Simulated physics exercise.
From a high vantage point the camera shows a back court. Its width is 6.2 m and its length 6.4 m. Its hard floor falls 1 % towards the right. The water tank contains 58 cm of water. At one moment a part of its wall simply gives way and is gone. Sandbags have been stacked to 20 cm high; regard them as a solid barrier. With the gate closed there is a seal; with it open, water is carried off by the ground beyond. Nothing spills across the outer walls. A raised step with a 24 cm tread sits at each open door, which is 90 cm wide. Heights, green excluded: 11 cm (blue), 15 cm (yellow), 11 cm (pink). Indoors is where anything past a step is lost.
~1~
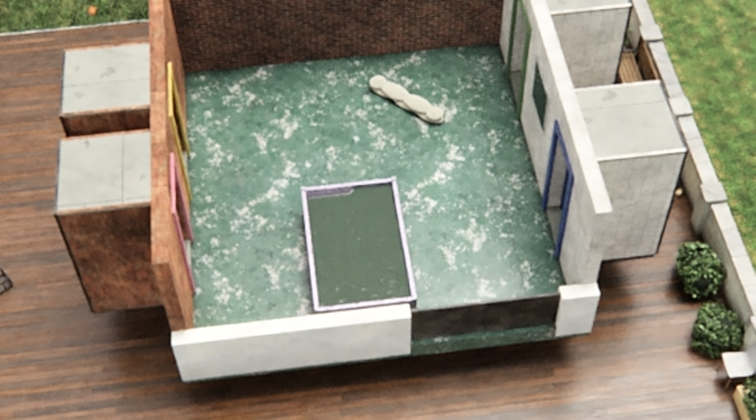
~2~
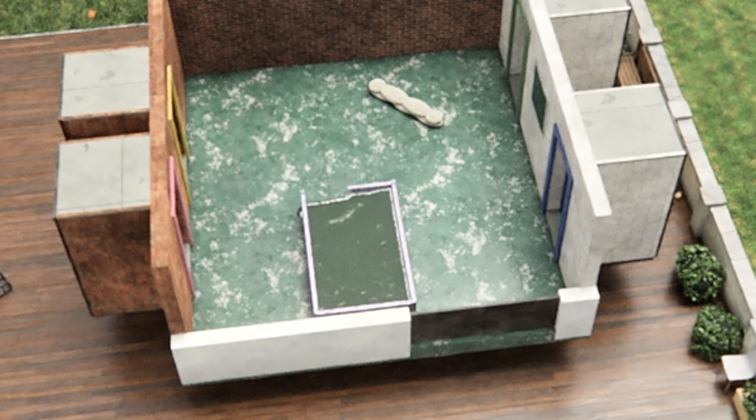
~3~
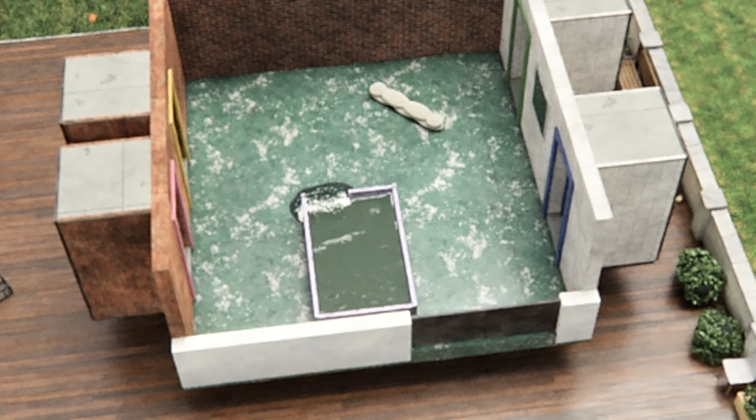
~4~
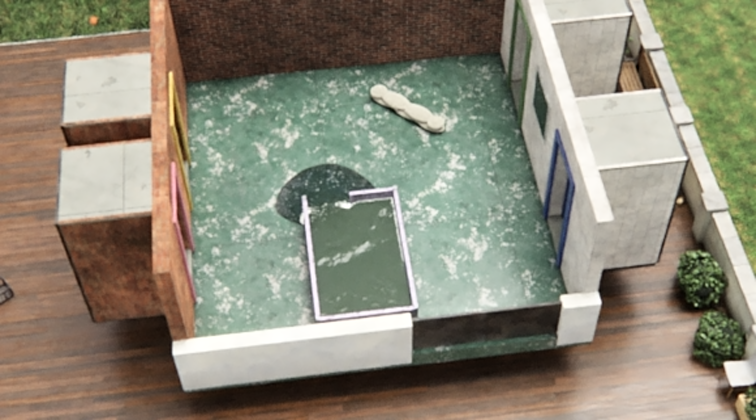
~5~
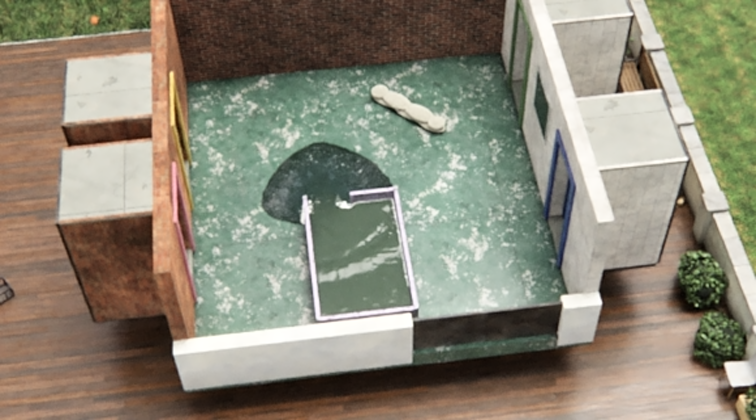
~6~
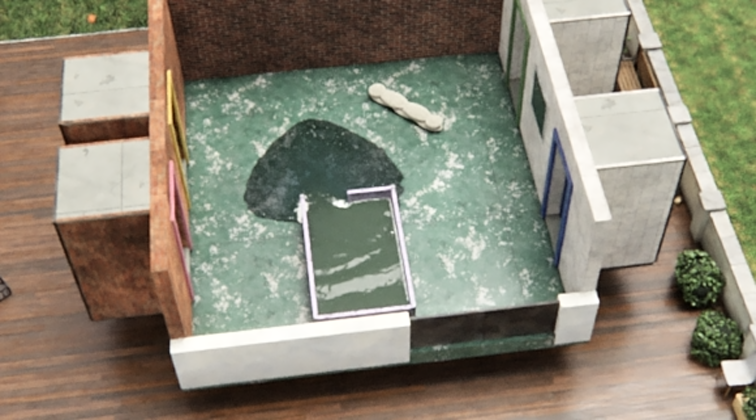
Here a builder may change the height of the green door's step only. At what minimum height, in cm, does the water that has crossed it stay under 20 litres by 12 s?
From about 6 cm.
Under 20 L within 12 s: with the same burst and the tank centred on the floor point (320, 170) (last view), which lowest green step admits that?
I'd put it at close to 8.5 cm.
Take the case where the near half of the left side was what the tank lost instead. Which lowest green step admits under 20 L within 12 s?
Then it needs around 6.5 cm.
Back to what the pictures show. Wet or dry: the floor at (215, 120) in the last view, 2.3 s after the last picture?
At that moment it's submerged.
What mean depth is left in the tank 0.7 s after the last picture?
About 44 centimetres on average.
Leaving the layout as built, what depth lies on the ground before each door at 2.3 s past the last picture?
Centimetres: Blue = 0, yellow = 6, pink = 0, green = 0.
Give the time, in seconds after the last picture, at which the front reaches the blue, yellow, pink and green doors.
Blue 5.0 seconds, yellow 1.0 seconds, pink 5.5 seconds, green 3.2 seconds.
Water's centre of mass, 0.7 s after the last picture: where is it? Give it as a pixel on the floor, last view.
Roughly (345, 242).
Then, 0.7 s after the last picture water covers 30 % of the floor, deepest (28 cm) near (323, 209); it has not reached the green door.
Then, 2.3 s after the last picture water covers 40 % of the floor, deepest (24 cm) near (203, 82); it has not reached the green door.
Then, 11.3 s after the last picture water covers 95 % of the floor, deepest (10 cm) near (417, 339); 7 cm at the green door, 0 litres in over its 20 cm step.
At the green door as built, the water peaked near 9 cm, 7.7 s after the last picture.
Run again over the same 12 s with other heights there, 34 litres in over 5 cm, 12 litres over 6.5 cm. The limit of 20 litres is kept from about 6 cm up.
